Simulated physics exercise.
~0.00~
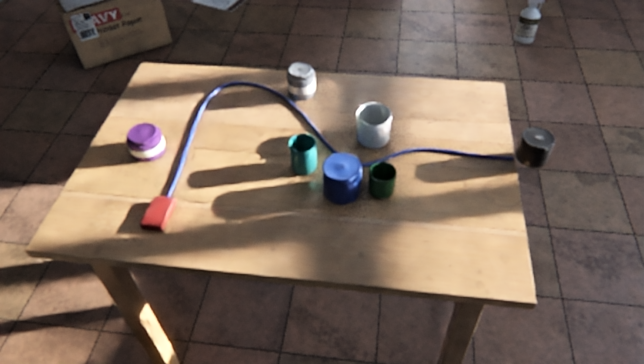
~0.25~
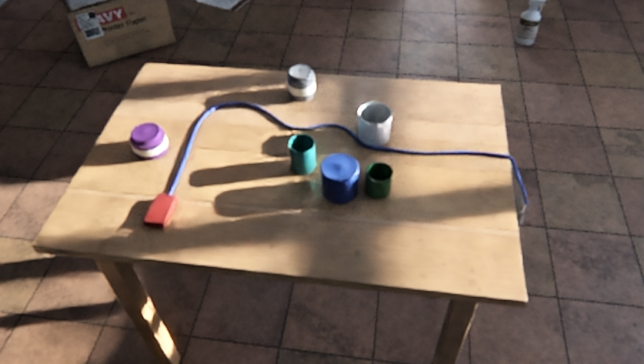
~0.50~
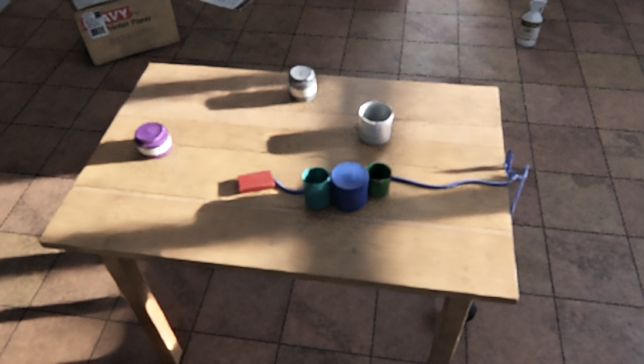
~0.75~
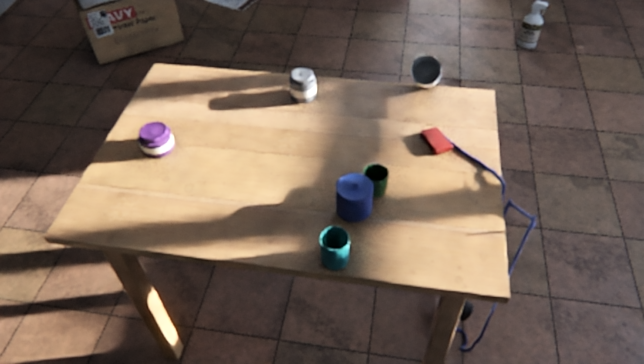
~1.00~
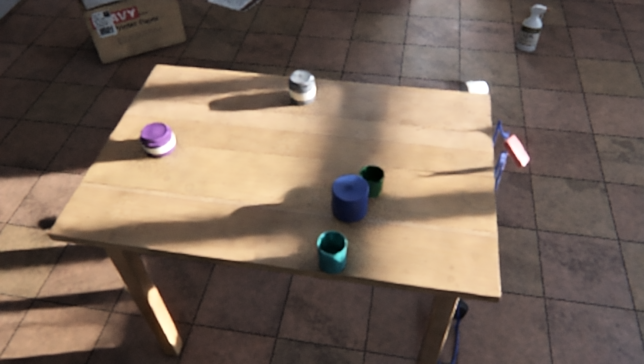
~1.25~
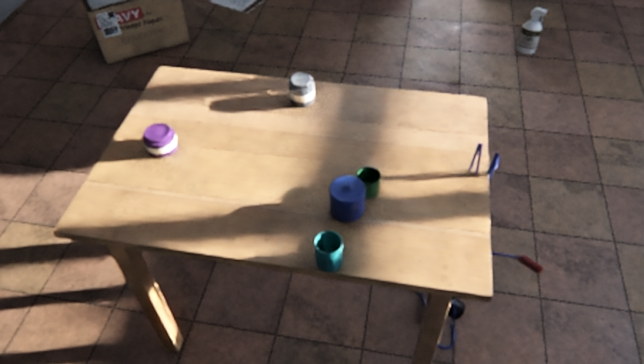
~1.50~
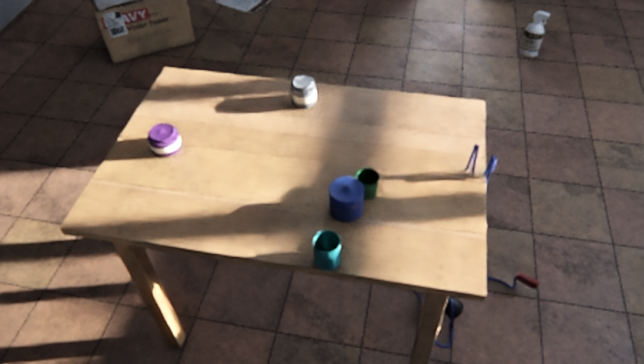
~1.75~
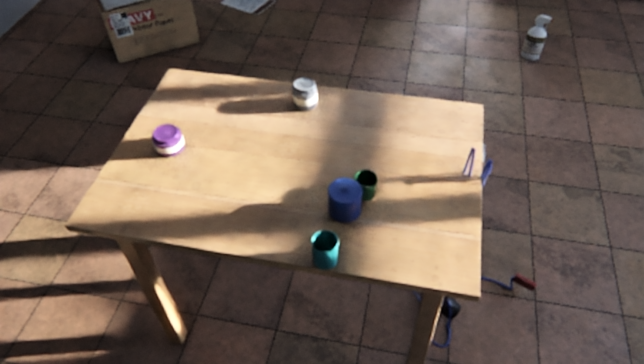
A wooden table stands on a tiled floor, seen from above at a slight, slowly drifting angle. A blue cable links a red block at the left to a black cylinder at the right edge, passing blue, teal and green containers and a white cup, with purple and grey jars farther back. The black cylinder drops off the right edge, and the cable drags the red block rightward. The teal cup shifts toward the front, the blue tub moves slightly, and the white cup slides right and goes over. The red block follows, ending near the floor, while five containers remain on top.
